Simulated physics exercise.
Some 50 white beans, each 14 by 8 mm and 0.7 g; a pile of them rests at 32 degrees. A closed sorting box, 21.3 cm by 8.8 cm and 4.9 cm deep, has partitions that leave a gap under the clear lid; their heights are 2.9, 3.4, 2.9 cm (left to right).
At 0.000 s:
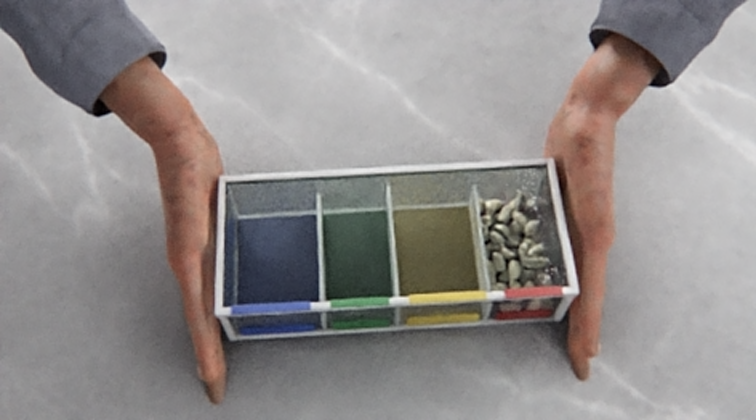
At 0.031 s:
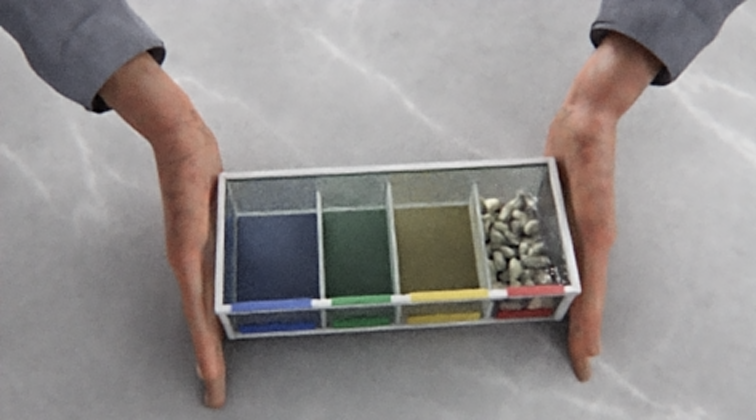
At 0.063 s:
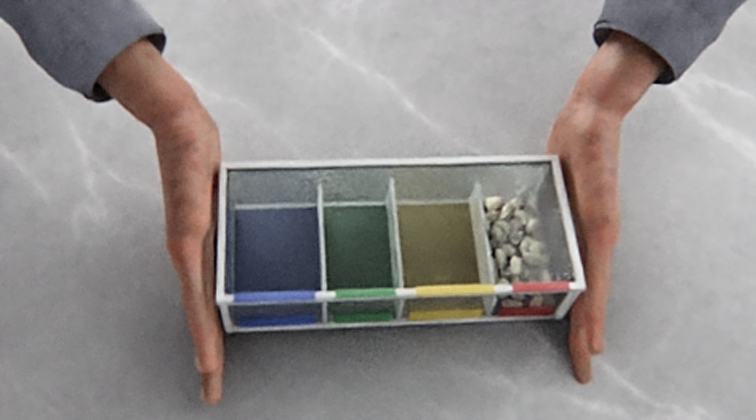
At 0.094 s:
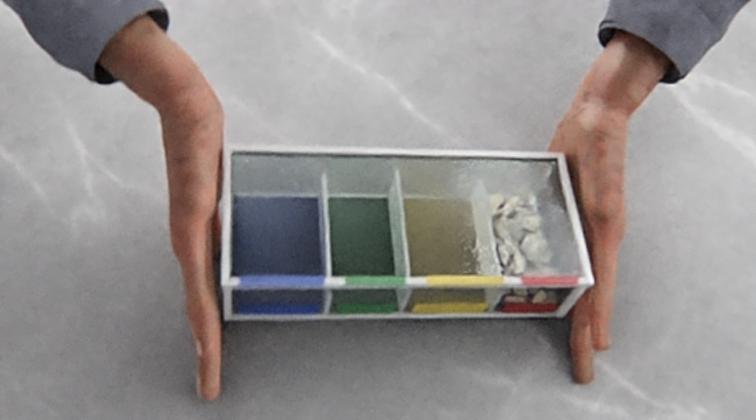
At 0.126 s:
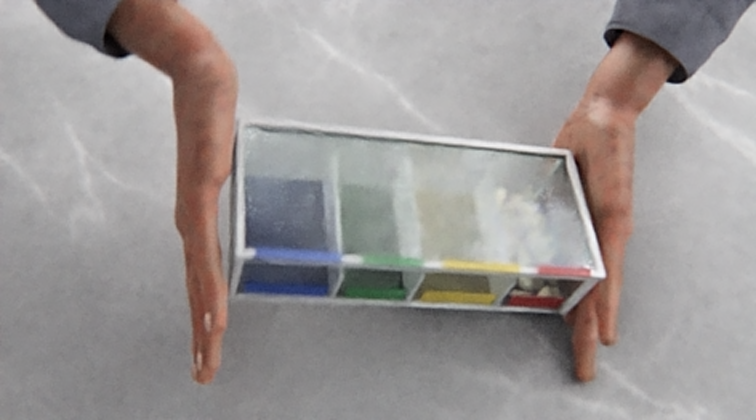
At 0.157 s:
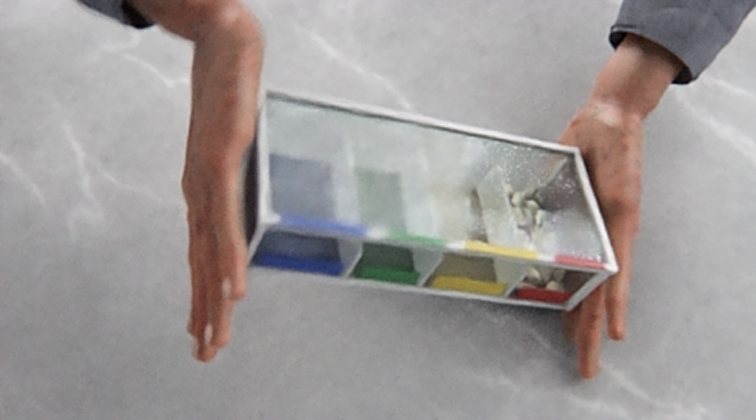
A clear-lidded box with white edges, held between two hands in grey sleeves, tilts slowly and then faster above a grey marbled surface, seen from above by a still camera. Its four compartments run blue, green, yellow and red from left to right, with a pile of pale beans in the red one. The left hand lifts its end so the box slants down rightward, glare whitening the lid, while the beans stay at the right.
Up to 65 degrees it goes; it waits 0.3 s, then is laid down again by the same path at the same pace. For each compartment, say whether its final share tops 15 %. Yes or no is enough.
Red, yes; blue, no; green, no; yellow, no.
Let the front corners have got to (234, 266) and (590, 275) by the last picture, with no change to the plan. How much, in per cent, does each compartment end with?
Red = 100 %; blue = 0 %; green = 0 %; yellow = 0 %.
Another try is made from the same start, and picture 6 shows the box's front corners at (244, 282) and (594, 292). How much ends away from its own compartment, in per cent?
I'd put it at about 0 per cent.
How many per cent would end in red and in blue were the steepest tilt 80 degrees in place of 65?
With that change it's red at 100 per cent and blue at 0 per cent.
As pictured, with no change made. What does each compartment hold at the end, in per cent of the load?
Red 100, blue 0, green 0, yellow 0.
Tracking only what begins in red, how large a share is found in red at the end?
Something like 100 in a hundred.
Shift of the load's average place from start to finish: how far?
I'd say close to 1.0 cm in total.
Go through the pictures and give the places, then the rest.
Box tilt 0 degrees, front corners at (222, 310) and (570, 289); red 100 %, in the first picture.
Box tilt 1 degrees, front corners at (222, 307) and (572, 287), in the second picture.
Box tilt 4 degrees, front corners at (224, 297) and (577, 284), lowest corner right back, in the third picture.
Box tilt 9 degrees, front corners at (229, 280) and (585, 279), lowest corner right back, in the fourth picture.
Box tilt 16 degrees, front corners at (243, 252) and (596, 273), lowest corner right back, in the fifth picture.
Box tilt 24 degrees, front corners at (267, 217) and (608, 266), lowest corner right back; red 100 %. The box's pace is about 250 degrees a second, in the sixth picture.
After 0.57 s, tilt 65 degrees; red 100 %.
After 0.84 s, tilt 41 degrees; red 100 %.
Then, at 1.21 s, tilt 0 degrees; red 100 %.
By 1.5 s all is still; red 100 %, blue 0 %, green 0 %, yellow 0 %.
